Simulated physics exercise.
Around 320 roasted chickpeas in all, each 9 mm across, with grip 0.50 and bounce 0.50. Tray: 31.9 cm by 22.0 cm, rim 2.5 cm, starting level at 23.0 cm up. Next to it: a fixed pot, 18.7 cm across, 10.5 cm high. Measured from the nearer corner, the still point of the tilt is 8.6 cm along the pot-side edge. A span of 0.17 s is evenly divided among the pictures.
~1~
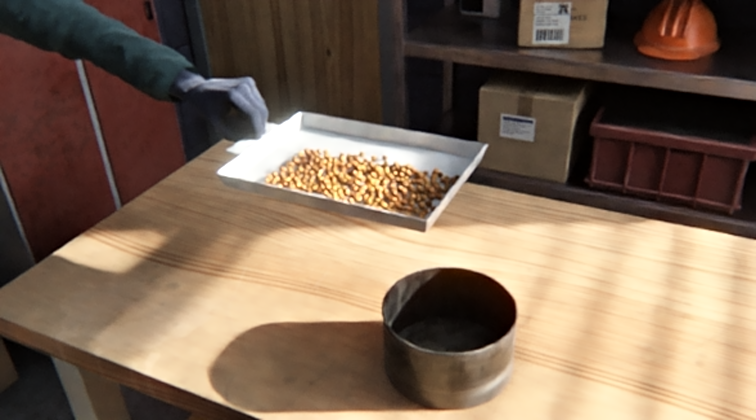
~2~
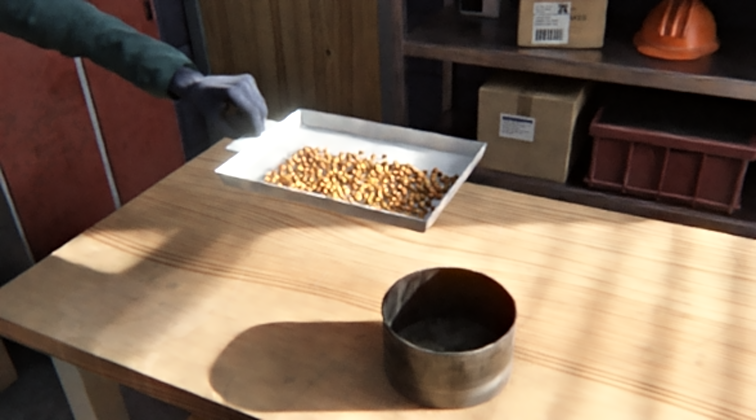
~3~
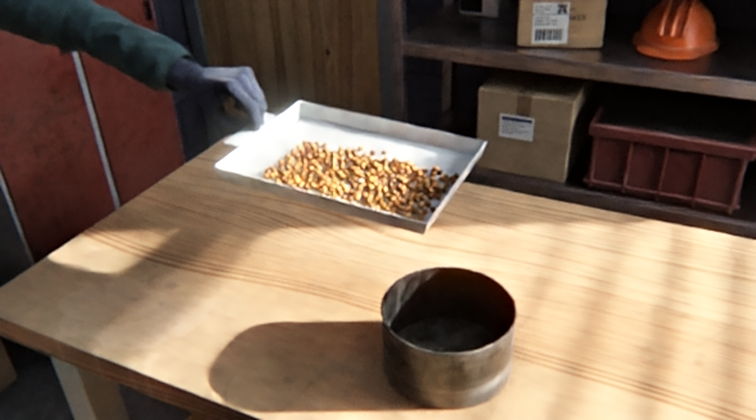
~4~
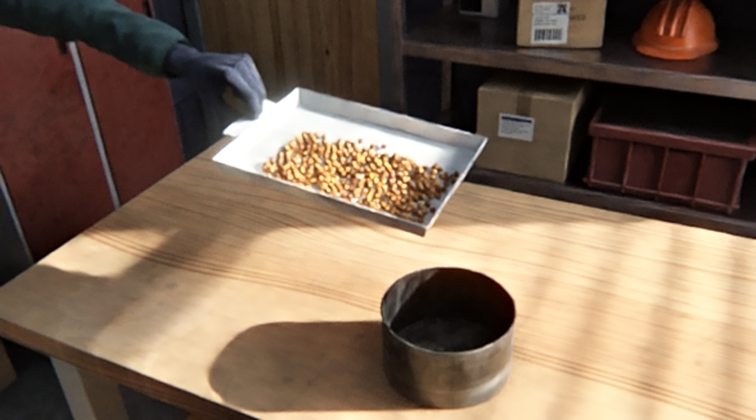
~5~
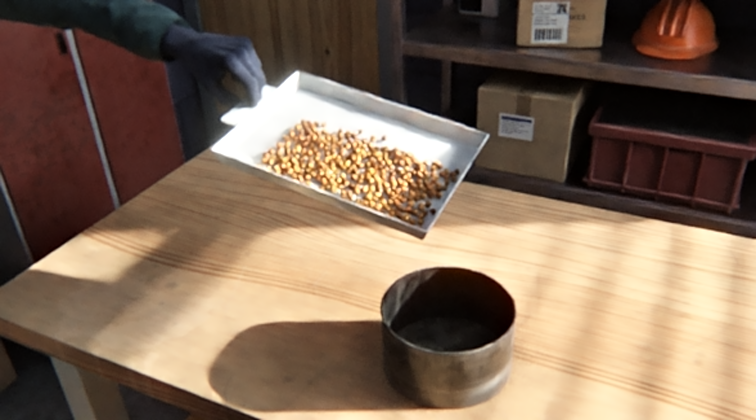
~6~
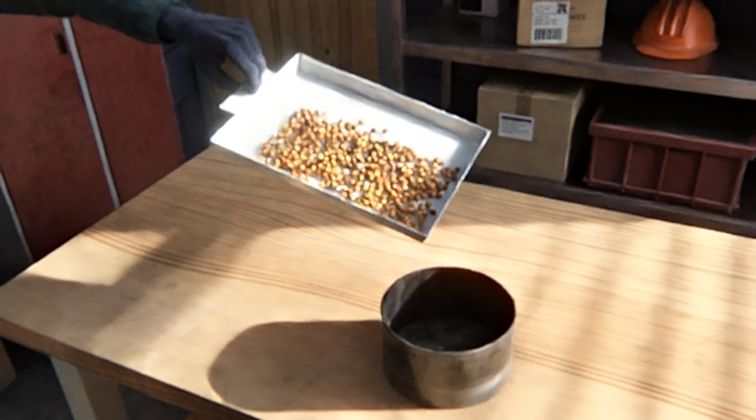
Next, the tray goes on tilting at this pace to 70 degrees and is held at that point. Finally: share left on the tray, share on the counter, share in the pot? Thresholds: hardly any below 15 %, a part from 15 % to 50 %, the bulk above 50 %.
Tray: A modest amount; counter: Very little; pot: Over half the load.
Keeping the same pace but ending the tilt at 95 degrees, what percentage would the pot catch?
It would land at about 95 percent.
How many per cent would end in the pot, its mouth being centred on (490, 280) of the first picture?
0 %.
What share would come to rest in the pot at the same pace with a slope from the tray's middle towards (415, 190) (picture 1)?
Something like 30 per cent of the pieces.
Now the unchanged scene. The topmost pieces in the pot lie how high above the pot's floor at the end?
About 2.0 centimetres.
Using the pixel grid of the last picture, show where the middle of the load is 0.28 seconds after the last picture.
Estimated centre of load: Around (383, 177).
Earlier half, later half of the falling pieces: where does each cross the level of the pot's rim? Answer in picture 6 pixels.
At about (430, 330), then at (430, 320).
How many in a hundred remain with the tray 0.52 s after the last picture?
Some 70 per cent of the load.
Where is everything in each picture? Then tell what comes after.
The first picture shows tray tilt 0 degrees, front corners at (223, 171) and (425, 217); middle of the pieces at (357, 183); pot at (449, 307).
The second picture shows tray tilt 1 degrees, front corners at (222, 170) and (424, 217); middle of the pieces at (356, 182).
The third picture shows tray tilt 3 degrees, front corners at (221, 165) and (424, 219), lowest corner right front; middle of the pieces at (356, 180).
The fourth picture shows tray tilt 8 degrees, front corners at (220, 158) and (424, 223), lowest corner right front; middle of the pieces at (355, 176).
The fifth picture shows tray tilt 13 degrees, front corners at (219, 148) and (425, 227), lowest corner right front; middle of the pieces at (356, 171).
The sixth picture shows tray tilt 19 degrees, front corners at (218, 139) and (425, 231), lowest corner right front; middle of the pieces at (356, 166); pot at (448, 306).
Then, 0.17 s after the last picture, tilt 47 degrees; the tray holds 100 %, the pot 0 %.
Then, 0.28 s after the last picture, tilt 65 degrees; the tray holds 100 %, the pot 0 %.
Then, 0.52 s after the last picture, tilt 70 degrees; the tray holds 70 %, the pot 15 %.
In the end, tray 40 %, counter 5 %, pot 60 %.
